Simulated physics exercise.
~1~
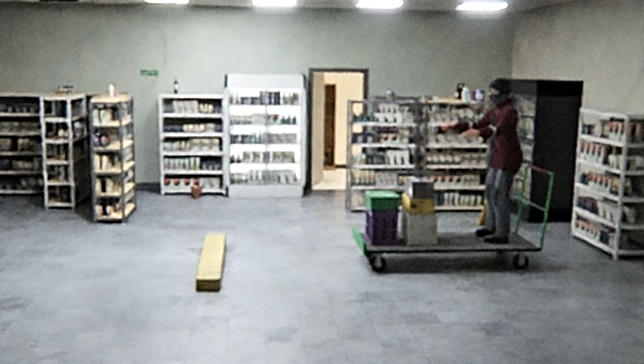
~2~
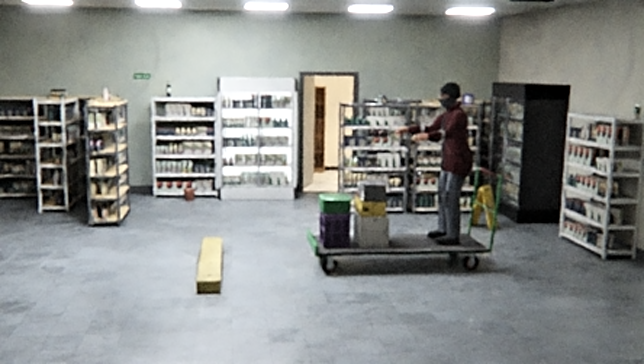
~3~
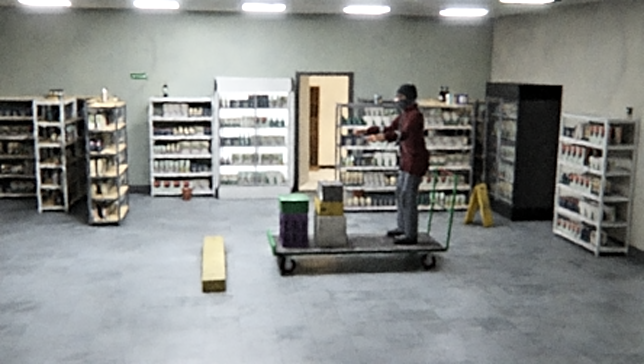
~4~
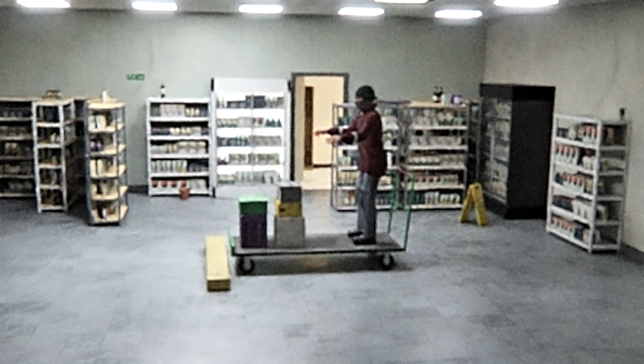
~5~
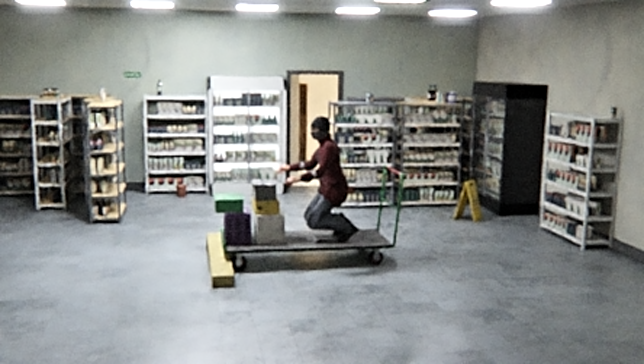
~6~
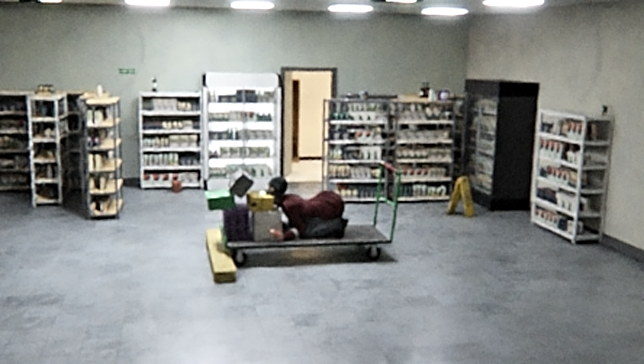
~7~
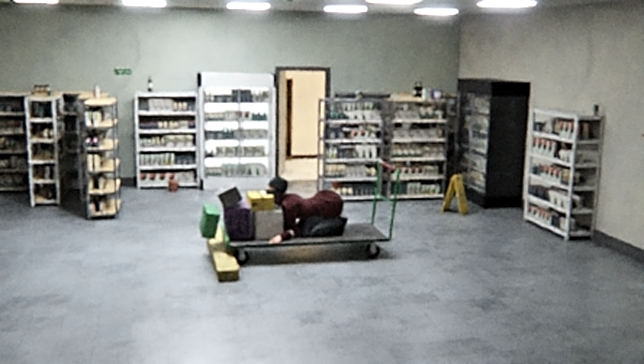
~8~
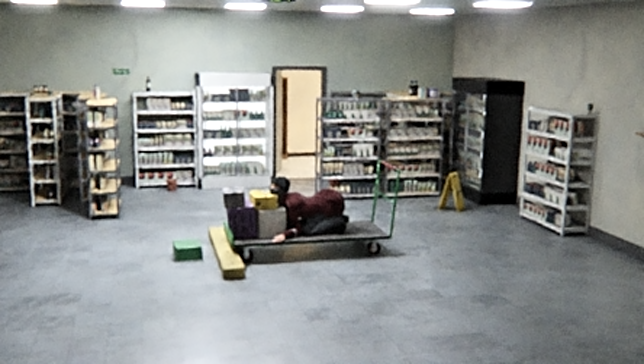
A person in a dark red top and grey trousers stands on a flat trolley with a green handle, rolling left across a grey-floored storeroom, seen from slightly above and side-on as the view drifts gently. Ahead of the person sit a green tote on a purple crate and grey and yellow parcels on a white carton, with stocked shelves and a lit doorway behind. The trolley meets a yellow kerb and stops. The person drops to their knees and pitches forward against the load. The grey parcel tips onto the purple crate, while the green tote topples over the front edge. It ends upside down on the floor left of the kerb, the person slumped on the deck.
